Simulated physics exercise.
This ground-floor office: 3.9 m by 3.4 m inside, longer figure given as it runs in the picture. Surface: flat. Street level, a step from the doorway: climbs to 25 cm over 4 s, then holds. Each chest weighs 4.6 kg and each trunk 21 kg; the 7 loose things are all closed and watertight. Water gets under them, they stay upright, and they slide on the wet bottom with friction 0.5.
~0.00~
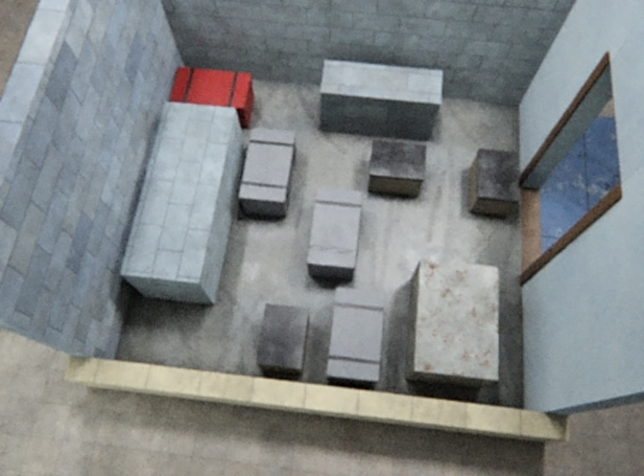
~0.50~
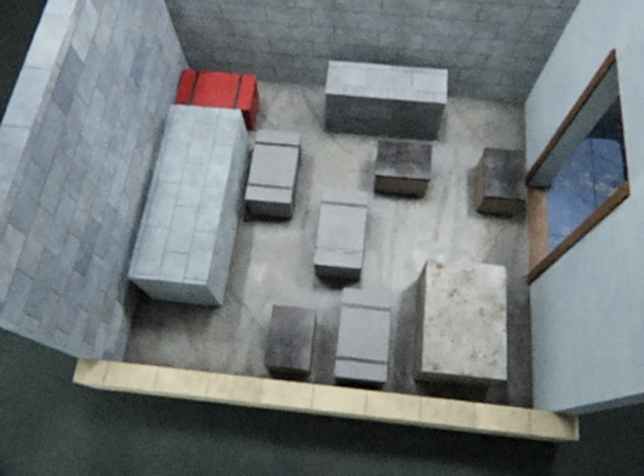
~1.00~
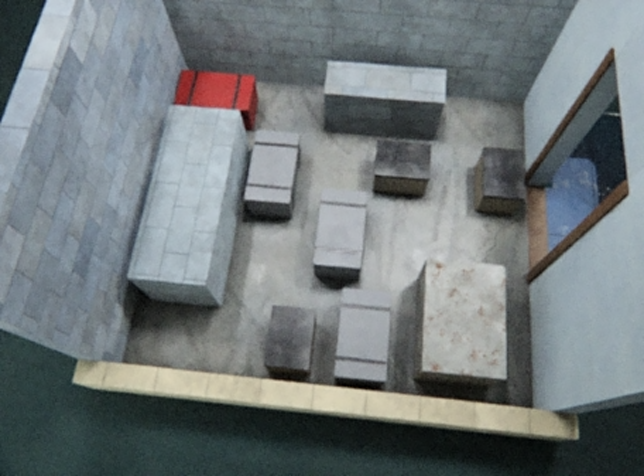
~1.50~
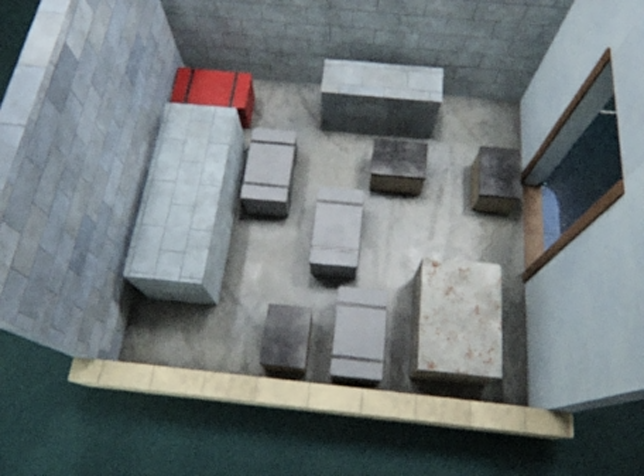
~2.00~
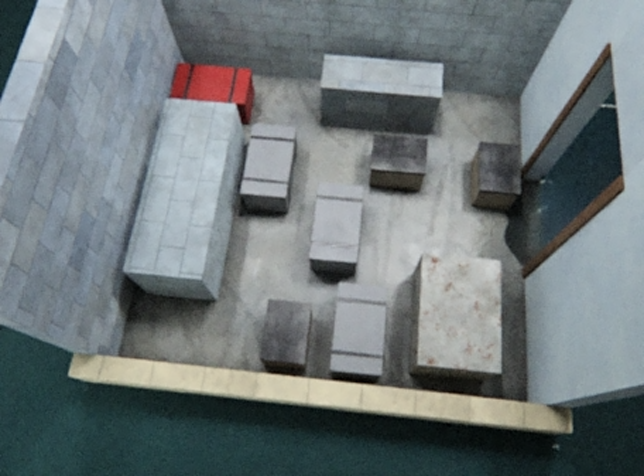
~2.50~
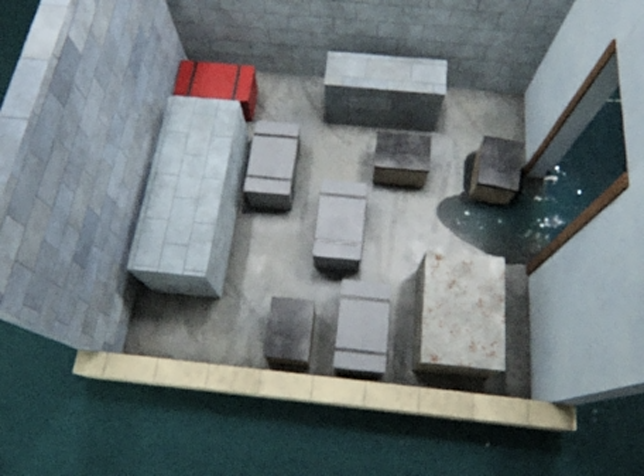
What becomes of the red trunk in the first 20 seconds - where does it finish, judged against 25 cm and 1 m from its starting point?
The red trunk stays within 25 cm of its start.
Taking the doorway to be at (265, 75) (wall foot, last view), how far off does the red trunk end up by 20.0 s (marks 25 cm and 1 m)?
Well, the red trunk really gets moving far.
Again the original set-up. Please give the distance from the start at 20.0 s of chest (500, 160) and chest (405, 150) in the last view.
250 cm and 120 cm respectively.
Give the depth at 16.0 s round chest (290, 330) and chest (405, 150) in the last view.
Some 15 cm at the first, some 18 cm at the second.
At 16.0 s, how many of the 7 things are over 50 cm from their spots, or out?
I make it 5.
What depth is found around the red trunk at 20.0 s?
I'd put it at about 25 cm.
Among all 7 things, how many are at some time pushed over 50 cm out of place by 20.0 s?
Count: 6.
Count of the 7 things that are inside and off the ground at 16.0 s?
I'd say 7 of them.
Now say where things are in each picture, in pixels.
The red trunk at (211, 87), on the bottom; water covers 0.0 m2; 0 of 7 have shifted, in the first picture.
The red trunk at (216, 90) rests on the ground; 0.0 m2 under water; 0 of 7 have shifted, in the second picture.
The red trunk at (215, 90) rests on the ground; 0.0 m2 under water; 0 of 7 have shifted, in the third picture.
The red trunk at (211, 88), on the bottom; 0.0 m2 under water; 0 of 7 have shifted, in the fourth picture.
The red trunk at (211, 83), on the bottom; 0.1 m2 under water; 0 of 7 have shifted, in the fifth picture.
The red trunk at (214, 81), on the bottom; water covers 0.5 m2; 0 of 7 have shifted, in the sixth picture.
After 4.0 s the red trunk is near (214, 81), 0.0 m from its start, aground; 0 afloat.
After 9.0 s the red trunk is near (212, 75), 0.0 m from its start, afloat; 7 afloat.
After 16.0 s the red trunk is near (212, 69), 0.0 m from its start, afloat; 7 afloat.
After 20.0 s the red trunk is near (213, 69), 0.0 m from its start, afloat; 7 afloat.
